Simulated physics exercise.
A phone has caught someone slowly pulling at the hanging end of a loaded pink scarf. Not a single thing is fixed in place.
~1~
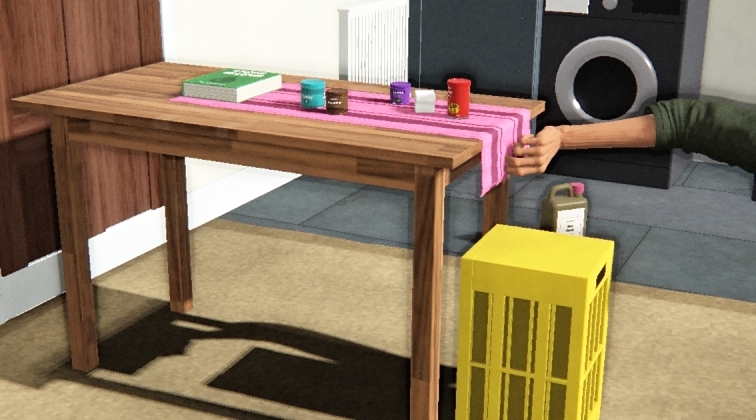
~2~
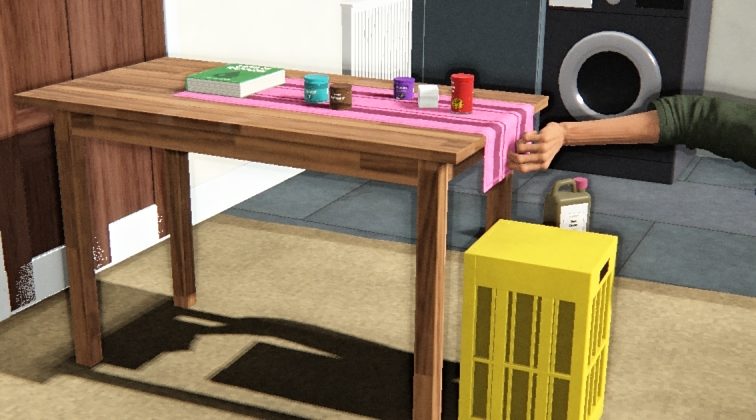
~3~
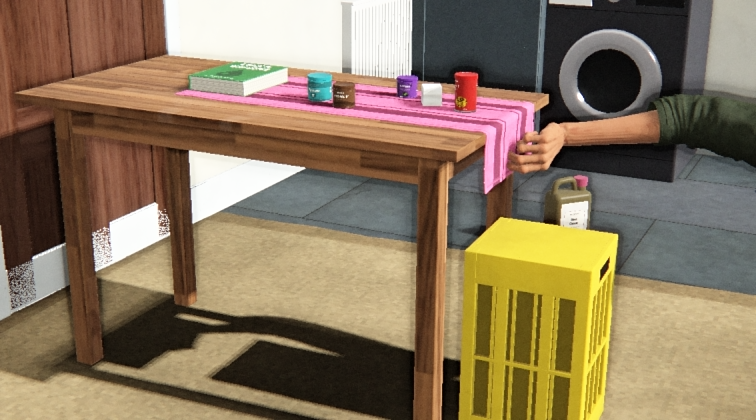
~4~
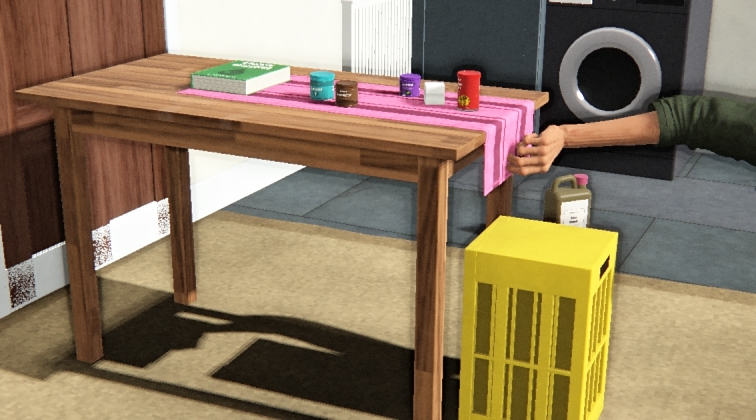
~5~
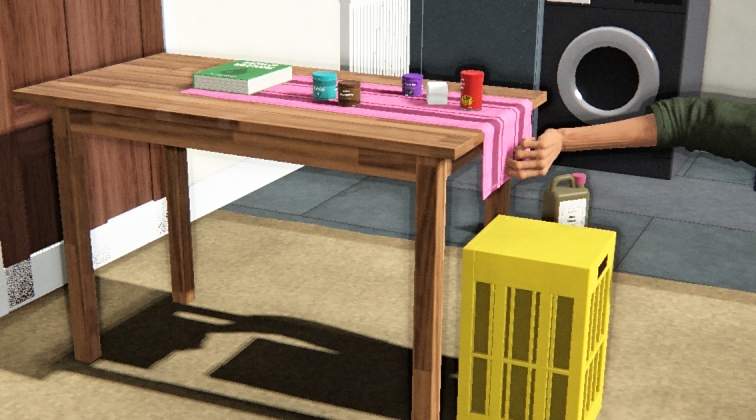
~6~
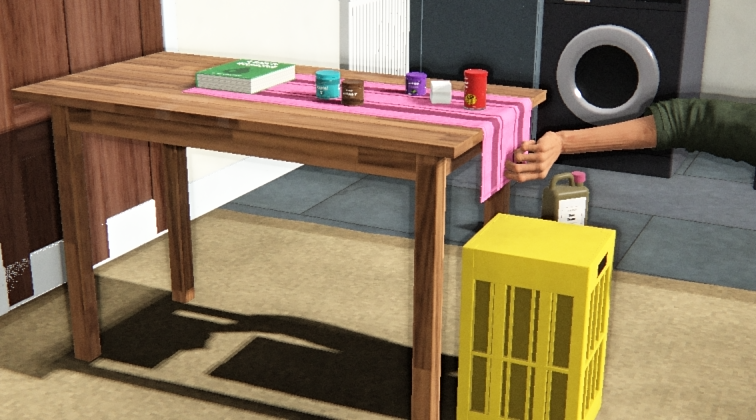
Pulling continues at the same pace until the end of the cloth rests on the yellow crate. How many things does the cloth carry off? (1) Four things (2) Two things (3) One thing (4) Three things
(3) One thing.
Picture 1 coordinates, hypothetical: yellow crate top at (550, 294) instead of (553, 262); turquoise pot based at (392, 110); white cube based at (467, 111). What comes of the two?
Final state: The turquoise pot is still in place, the white cube is no longer up.
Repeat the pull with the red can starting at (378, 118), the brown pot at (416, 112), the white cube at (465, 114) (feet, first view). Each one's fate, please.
For the red can it's staying, for the brown pot it's staying, for the white cube it's falling.
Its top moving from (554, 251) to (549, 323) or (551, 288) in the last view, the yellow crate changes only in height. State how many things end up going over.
Then 3, then 2.
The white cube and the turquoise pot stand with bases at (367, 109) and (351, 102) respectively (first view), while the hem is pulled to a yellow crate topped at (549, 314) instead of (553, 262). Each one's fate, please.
Observed: White cube remains seated; turquoise pot remains seated.
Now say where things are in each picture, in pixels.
In the first frame, hem (481, 196); red can (459, 81); white cube (425, 92); purple pot (400, 84); brown pot (337, 90); turquoise pot (313, 82); top of the crate (552, 262).
In the second frame, hem (484, 192); red can (462, 76).
In the third frame, hem (485, 193); white cube (432, 86).
In the fourth frame, hem (484, 195); purple pot (410, 76); top of the crate (556, 253).
In the fifth frame, hem (483, 199); brown pot (349, 82).
In the sixth frame, hem (481, 202); red can (476, 71); white cube (441, 83); purple pot (416, 74); brown pot (353, 81); turquoise pot (328, 72).
Early on, hem near (505, 212); all still up.
Midway, hem on the crate; red can gone.
Finally, hem on the crate; red can gone. The answer is one.
